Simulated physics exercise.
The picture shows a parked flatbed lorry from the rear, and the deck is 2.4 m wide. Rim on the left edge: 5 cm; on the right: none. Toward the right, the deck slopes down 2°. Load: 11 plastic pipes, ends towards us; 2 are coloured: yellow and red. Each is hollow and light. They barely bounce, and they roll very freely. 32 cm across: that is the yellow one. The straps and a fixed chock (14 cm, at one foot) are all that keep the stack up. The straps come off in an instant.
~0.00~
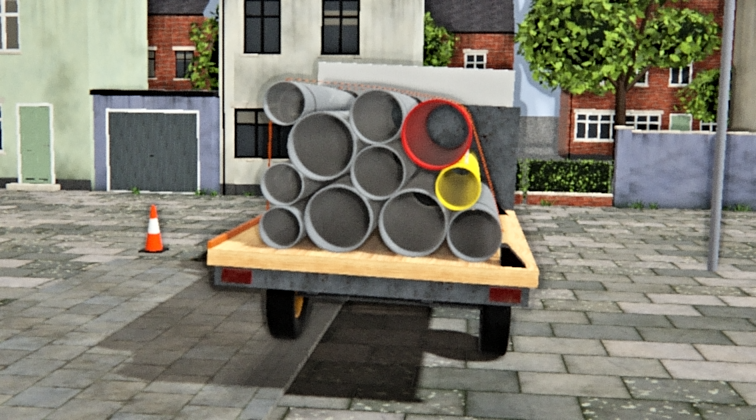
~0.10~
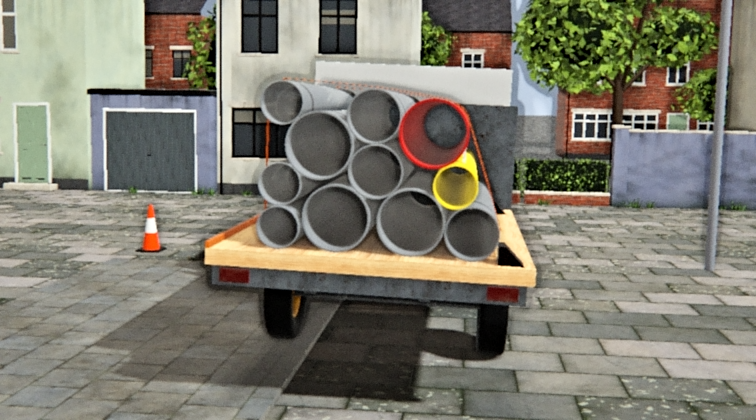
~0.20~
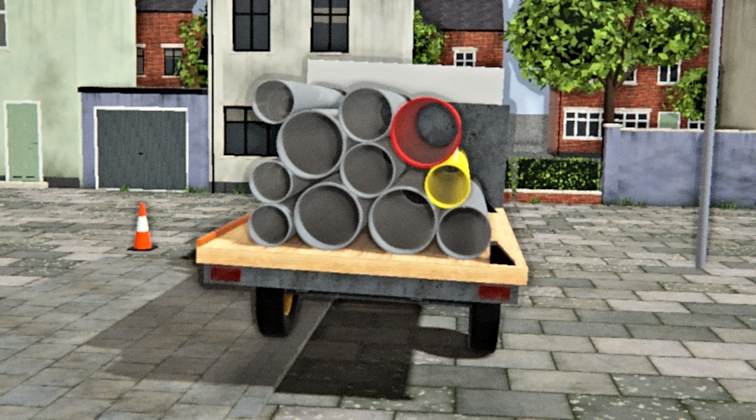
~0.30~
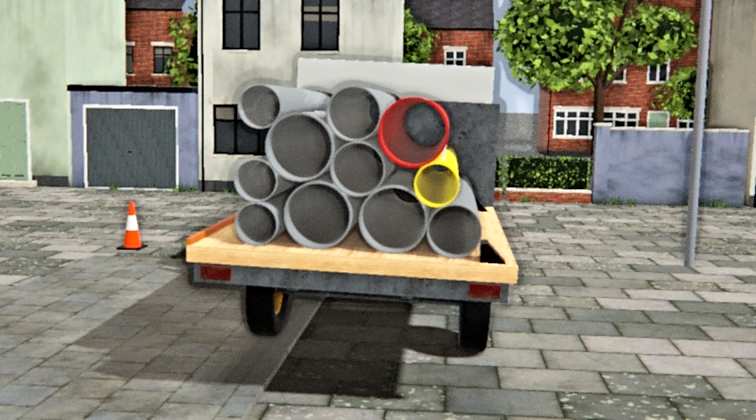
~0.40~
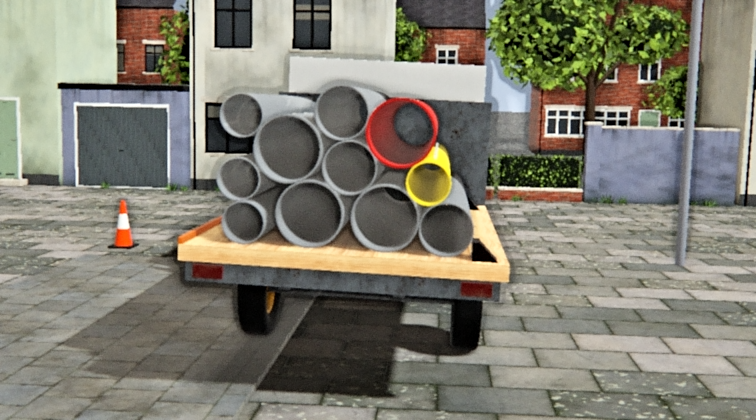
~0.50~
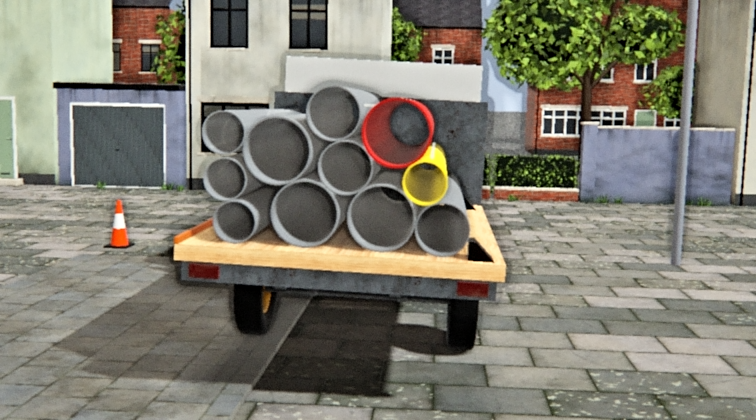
A stack of grey pipes, with a red one and a smaller yellow one below it at the upper right, sits on a flatbed lorry seen from behind in a paved street. Houses stand beyond, with an orange-and-white cone at left and a pole at right. The orange straps disappear, then the upper-left pipes shift slightly left, the outermost sinking, while the view drifts gently right.
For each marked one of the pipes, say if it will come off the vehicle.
Yellow: No; red: No.
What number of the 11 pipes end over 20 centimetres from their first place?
8.
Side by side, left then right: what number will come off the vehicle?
Left 4, right 0.
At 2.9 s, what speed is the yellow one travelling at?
0.0 m/s, give or take.
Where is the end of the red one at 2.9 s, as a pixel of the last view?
Roughly at (303, 162) in the last picture.
Then, 2.9 s in, yellow is up on others, 60 cm from the right edge; red is up on others, 90 cm from the left edge; 4 gone from the deck.
In the end (6.3 s), yellow is up on others, 60 cm from the right edge; red is up on others, 90 cm from the left edge; 4 gone from the deck.
